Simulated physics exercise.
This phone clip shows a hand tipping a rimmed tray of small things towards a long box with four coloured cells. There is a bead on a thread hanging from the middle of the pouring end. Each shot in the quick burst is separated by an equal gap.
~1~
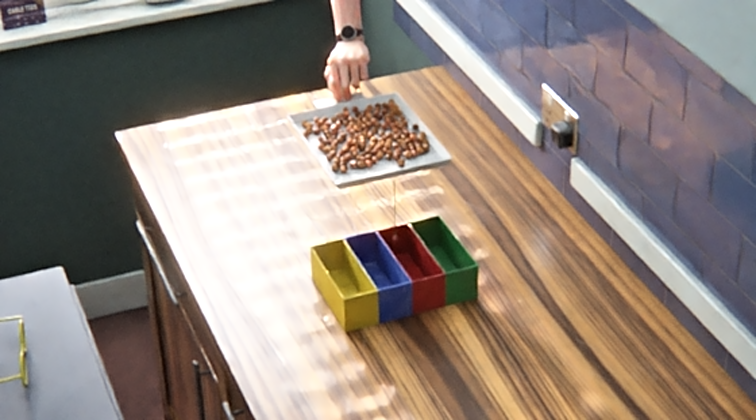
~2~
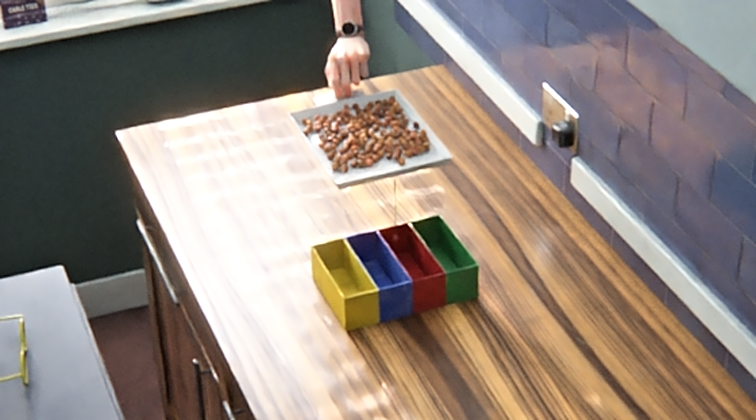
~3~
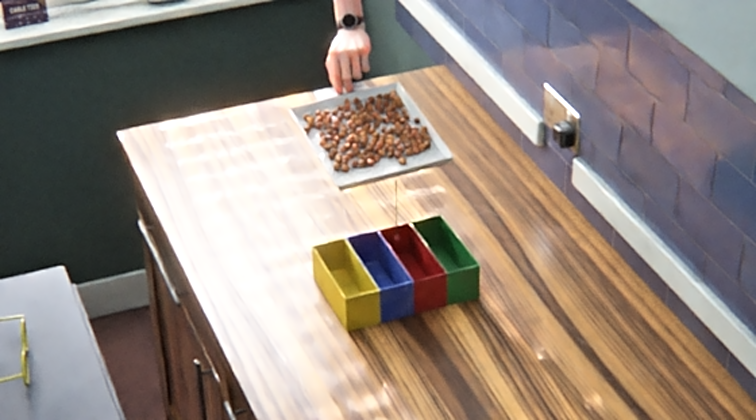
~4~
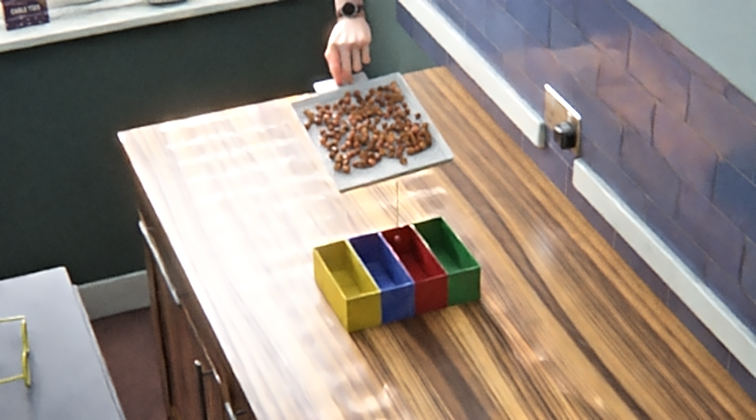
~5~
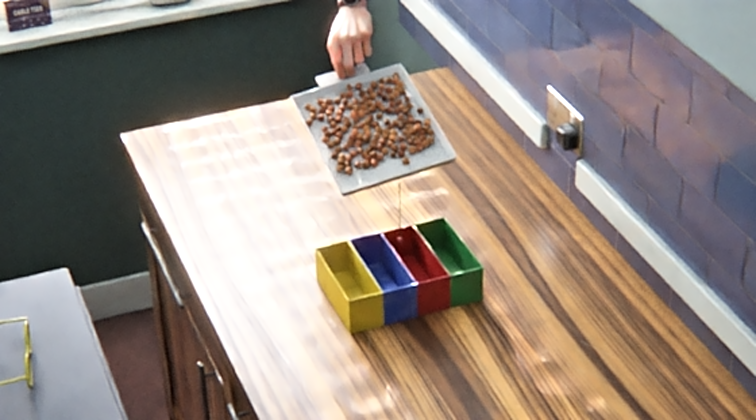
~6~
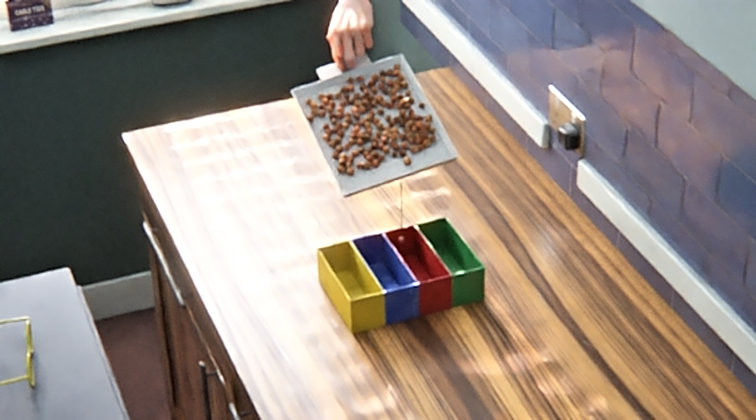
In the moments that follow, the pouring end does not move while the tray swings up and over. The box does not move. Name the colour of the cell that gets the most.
It is the yellow one.
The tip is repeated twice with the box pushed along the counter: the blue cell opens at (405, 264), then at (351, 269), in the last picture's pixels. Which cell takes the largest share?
With the first placing it's the yellow one, with the second it's the cell in blue.
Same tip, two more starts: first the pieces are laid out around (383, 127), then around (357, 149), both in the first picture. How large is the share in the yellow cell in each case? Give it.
It would be roughly 60 per cent for the first and roughly 60 per cent for the second.
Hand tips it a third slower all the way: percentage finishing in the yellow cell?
I'd expect close to 60 per cent.
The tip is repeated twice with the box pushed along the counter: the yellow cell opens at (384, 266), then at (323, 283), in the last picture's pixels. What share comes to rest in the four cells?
Trial 1 near 40 %, trial 2 near 100 %.
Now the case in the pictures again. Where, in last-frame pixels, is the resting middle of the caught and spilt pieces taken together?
Somewhere close to (360, 301) in the last picture.
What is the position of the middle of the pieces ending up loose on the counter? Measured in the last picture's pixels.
(287, 333), about.
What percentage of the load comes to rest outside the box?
10 %.
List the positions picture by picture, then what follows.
The first picture shows corners of the pouring end (338, 182) and (447, 157), level; middle of the load (371, 136), hazelnuts; bead on its thread (396, 239); yellow cell (361, 308); blue cell (395, 299); red cell (429, 291); green cell (462, 282).
The second picture shows corners of the pouring end (338, 181) and (448, 156), level; middle of the load (371, 134).
The third picture shows corners of the pouring end (340, 183) and (449, 155), tipped barely, lowest at the left corner; middle of the load (372, 131).
The fourth picture shows corners of the pouring end (340, 187) and (450, 155), tipped a little, lowest at the left corner; middle of the load (373, 128).
The fifth picture shows corners of the pouring end (343, 190) and (453, 155), tipped clearly, lowest at the left corner; middle of the load (375, 124).
The sixth picture shows corners of the pouring end (345, 192) and (454, 154), tipped clearly, lowest at the left corner; middle of the load (376, 121); yellow cell (368, 310); blue cell (402, 301); red cell (435, 292); green cell (468, 284).
Just after the last frame, tray tipped steeply; the larger part on the tray; just a few in the yellow cell; just a few in the blue cell; about a tenth falling or outside the box.
A moment on, tray tipped past a quarter turn; about a tenth on the tray; roughly half in the yellow cell; roughly a quarter in the blue cell; just a few in the red cell; just a few in the green cell; roughly a quarter falling or outside the box.
Further on, tray tipped past a quarter turn; roughly half in the yellow cell; roughly a quarter in the blue cell; just a few in the red cell; just a few in the green cell; about a tenth falling or outside the box.
When it is over, tray tipped past a quarter turn; roughly half in the yellow cell; roughly a quarter in the blue cell; just a few in the red cell; just a few in the green cell; about a tenth outside the box.
